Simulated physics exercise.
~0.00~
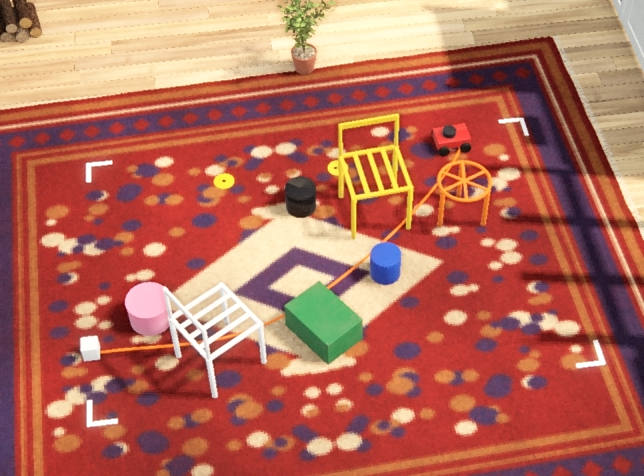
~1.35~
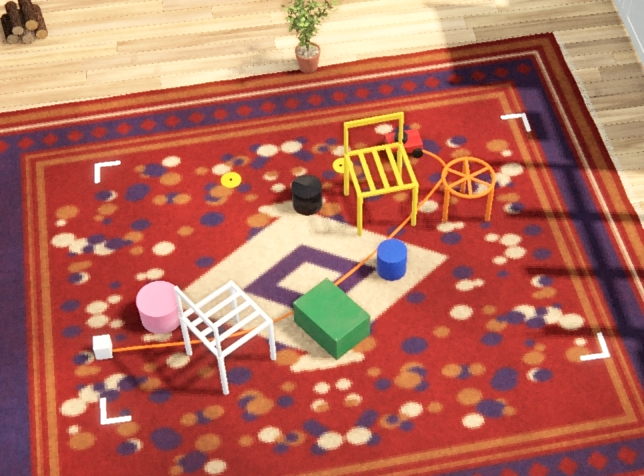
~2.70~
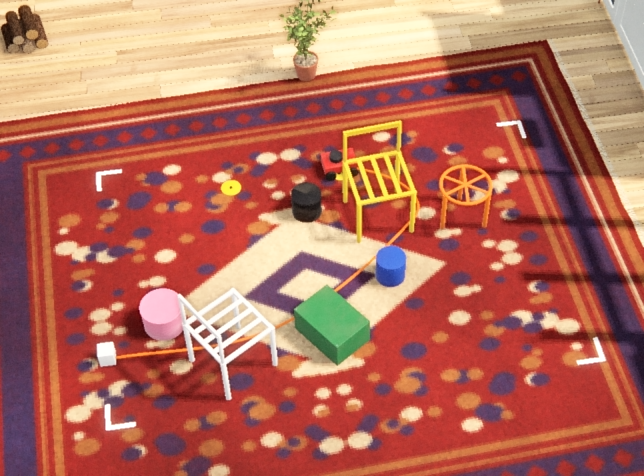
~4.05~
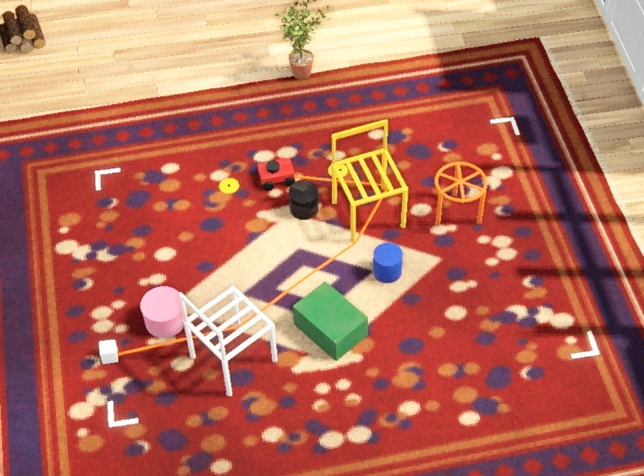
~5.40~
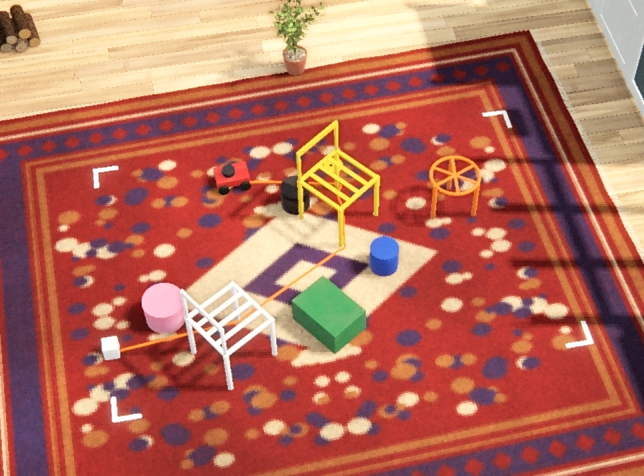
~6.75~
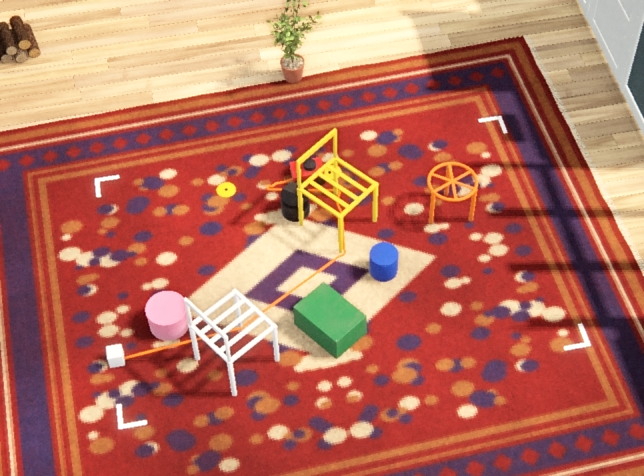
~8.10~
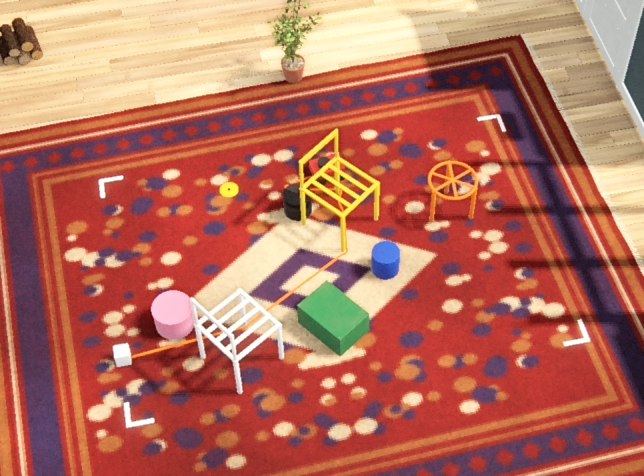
The clip shows a small red cart on an orange lead moving left behind a yellow chair on a patterned rug, the chair shifting left and turning as the lead tightens, before the cart goes back right and ends behind the chair, other objects standing around.
